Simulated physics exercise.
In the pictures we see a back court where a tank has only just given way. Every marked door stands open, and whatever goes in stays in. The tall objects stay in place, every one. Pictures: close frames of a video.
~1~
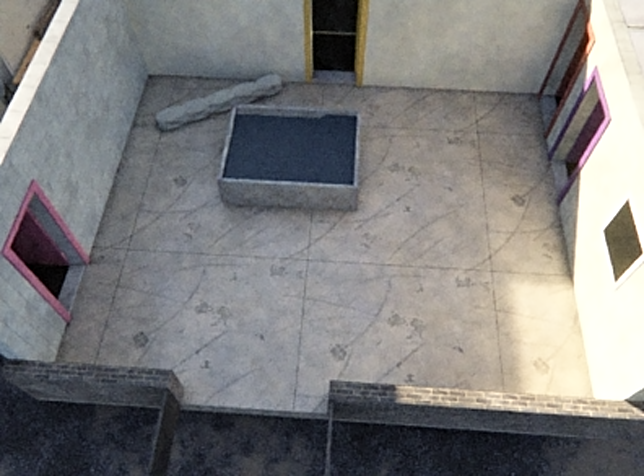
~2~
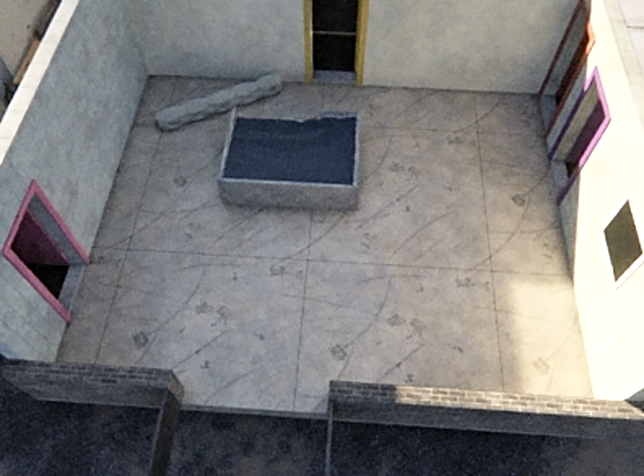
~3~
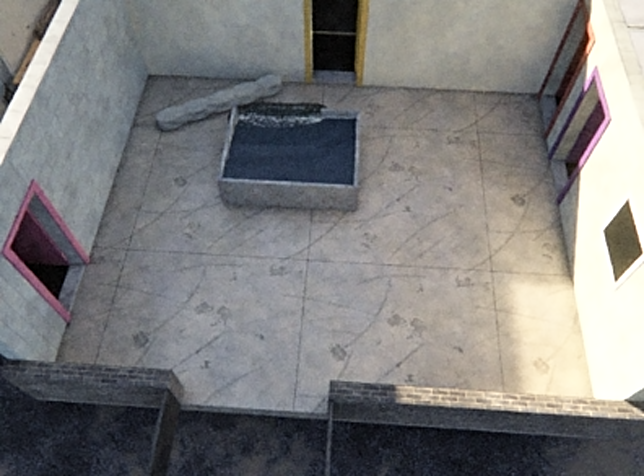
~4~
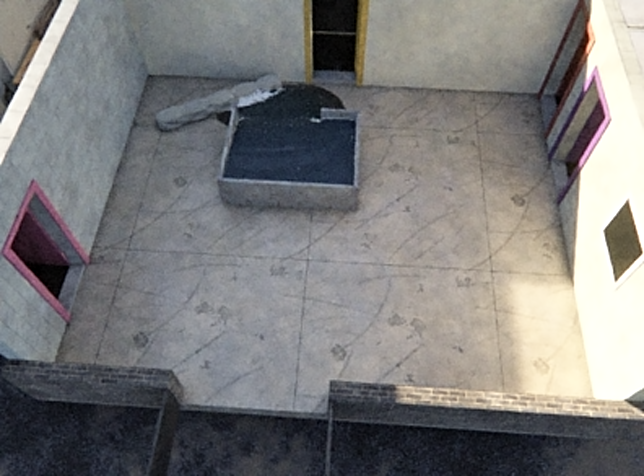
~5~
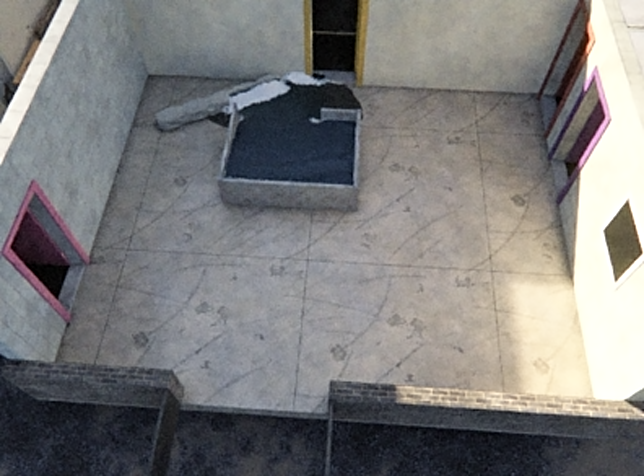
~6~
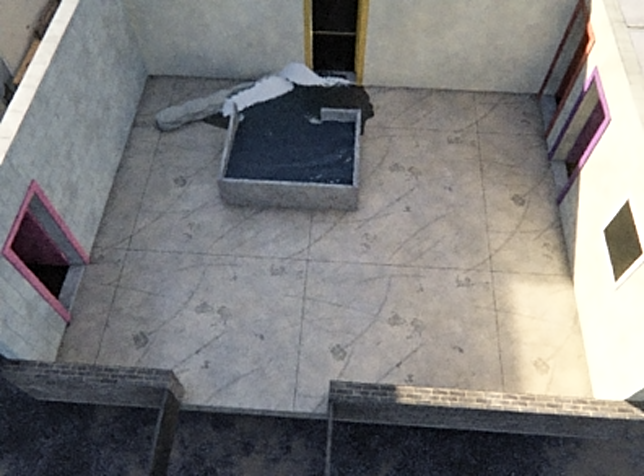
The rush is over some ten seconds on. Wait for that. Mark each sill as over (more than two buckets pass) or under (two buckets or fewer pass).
The pink door is under, the purple door is over, the yellow door is over, the red door is under.
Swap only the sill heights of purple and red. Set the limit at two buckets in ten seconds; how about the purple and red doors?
The purple door remains within bounds, and the red door surpasses the threshold.
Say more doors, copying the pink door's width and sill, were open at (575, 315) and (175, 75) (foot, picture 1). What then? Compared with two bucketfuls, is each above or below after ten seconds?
Door one misses the threshold, door two misses the threshold.
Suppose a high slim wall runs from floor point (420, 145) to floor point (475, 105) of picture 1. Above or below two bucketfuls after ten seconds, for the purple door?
Looking at each in turn, purple remains within bounds.
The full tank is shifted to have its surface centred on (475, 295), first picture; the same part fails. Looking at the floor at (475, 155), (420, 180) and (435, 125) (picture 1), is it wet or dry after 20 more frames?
Hit, hit, hit.
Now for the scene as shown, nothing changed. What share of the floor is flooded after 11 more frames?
That works out to some 25 in a hundred.
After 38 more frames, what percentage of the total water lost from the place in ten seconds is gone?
Result, approximate: 75 per cent.
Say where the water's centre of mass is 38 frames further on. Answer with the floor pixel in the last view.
Roughly (328, 177).
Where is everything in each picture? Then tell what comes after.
The water tank at (292, 147) is whole and still, in the first picture.
Water pours out on the water tank's far side and has run to a hidden place, in the second picture.
The front is at a hidden place, out from the gap on the water tank's far side, in the third picture.
Water pours out on the water tank's far side and has run to (324, 93), in the fourth picture.
The front is at (339, 85), out from the gap on the water tank's far side, in the fifth picture.
The front is at (360, 86), out from the gap on the water tank's far side, in the sixth picture.
A moment on, water covers 10 % of the floor; the pink door not reached, the purple door not reached, the yellow door over two buckets in, the red door not reached.
Next, water covers 25 % of the floor; the pink door not reached, the purple door not reached, the yellow door far over two buckets in, the red door not reached.
Then, water covers 45 % of the floor; the pink door wet at the sill, nothing in, the purple door under two buckets in, the yellow door far over two buckets in, the red door wet at the sill, nothing in.
Later, water covers 60 % of the floor; the pink door wet at the sill, nothing in, the purple door over two buckets in, the yellow door far over two buckets in, the red door wet at the sill, nothing in.
In the end, water covers 80 % of the floor; the pink door under two buckets in, the purple door over two buckets in, the yellow door far over two buckets in, the red door wet at the sill, nothing in.
